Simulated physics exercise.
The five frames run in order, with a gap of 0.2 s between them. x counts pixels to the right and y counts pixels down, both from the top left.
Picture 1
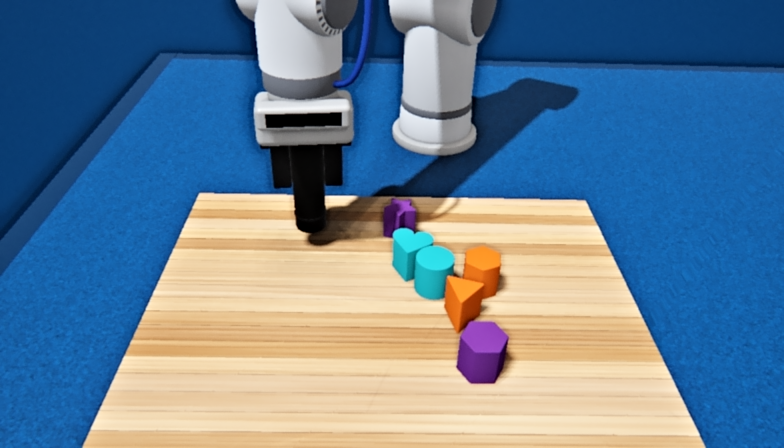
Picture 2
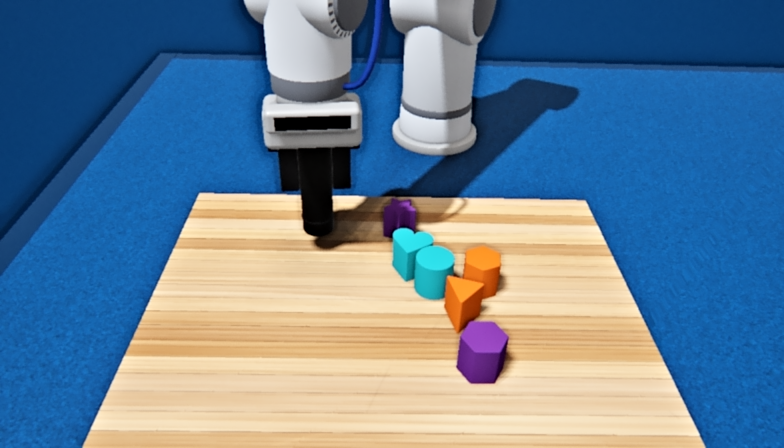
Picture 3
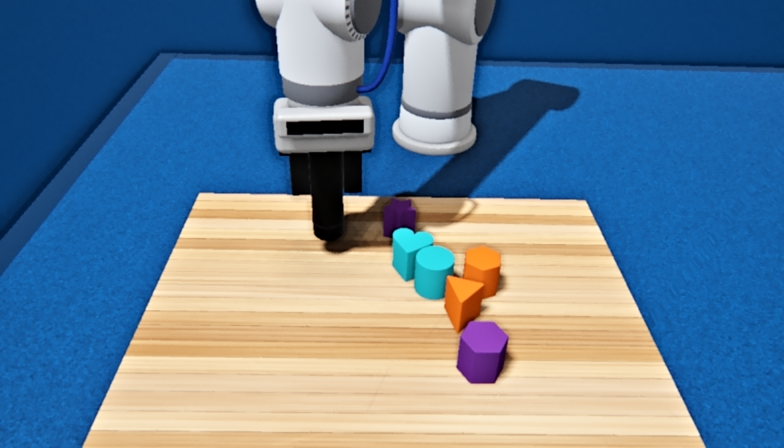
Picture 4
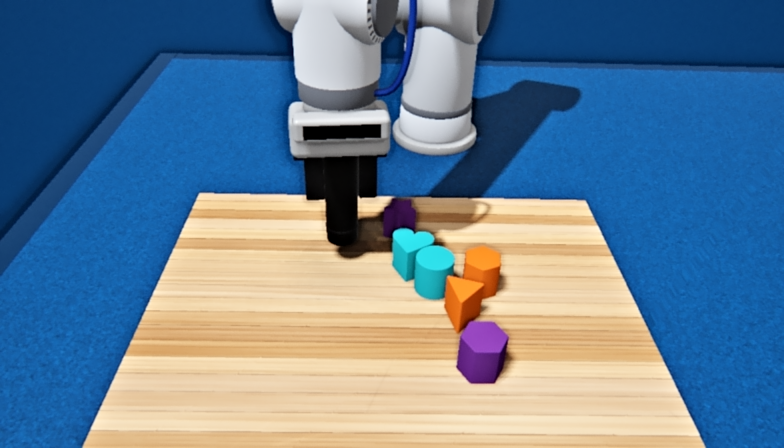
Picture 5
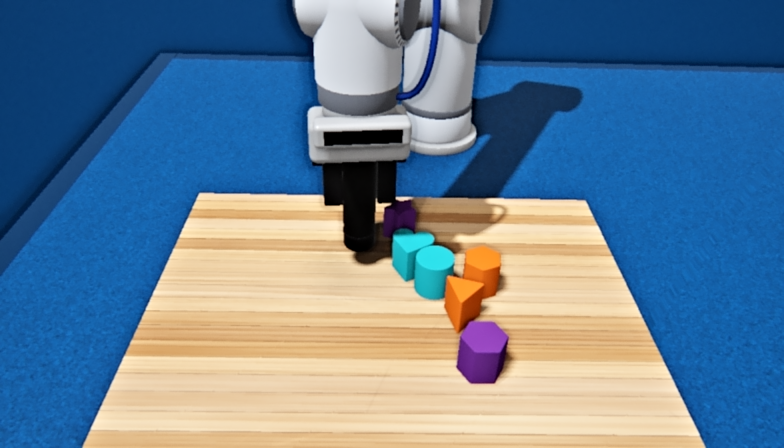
Robot arm sliding its black rod rightward over a wooden board toward a still cluster of turquoise, orange and purple blocks.
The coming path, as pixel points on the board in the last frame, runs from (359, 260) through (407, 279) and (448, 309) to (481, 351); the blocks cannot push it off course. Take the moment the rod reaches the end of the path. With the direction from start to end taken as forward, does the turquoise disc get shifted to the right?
I'd say no.
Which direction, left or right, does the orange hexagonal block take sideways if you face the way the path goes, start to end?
It gets pushed left.
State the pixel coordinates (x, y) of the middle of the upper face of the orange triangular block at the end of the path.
The middle of its upper face will lie at (500, 351).
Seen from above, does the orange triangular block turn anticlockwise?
No, I don't think so.
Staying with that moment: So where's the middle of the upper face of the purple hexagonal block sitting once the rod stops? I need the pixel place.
Roughly at (498, 380).
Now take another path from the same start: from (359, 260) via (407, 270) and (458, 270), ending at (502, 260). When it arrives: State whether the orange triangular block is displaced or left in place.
It will be resting on its spot.
The first path, step by step. One third of the way, rod at (408, 262); turquoise heart-shaped block at (432, 236); turquoise disc at (443, 260).
Two thirds of the way, rod at (451, 292); turquoise heart-shaped block at (435, 237), turned 20° anticlockwise; turquoise disc at (491, 282); orange triangular block at (475, 303); orange hexagonal block at (502, 259), turned 55° anticlockwise.
At the end, rod at (484, 333); turquoise heart-shaped block at (435, 237), turned 20° anticlockwise; turquoise disc at (505, 290); orange triangular block at (500, 351), turned 40° clockwise; orange hexagonal block at (502, 259), turned 55° anticlockwise; purple hexagonal block at (498, 380).
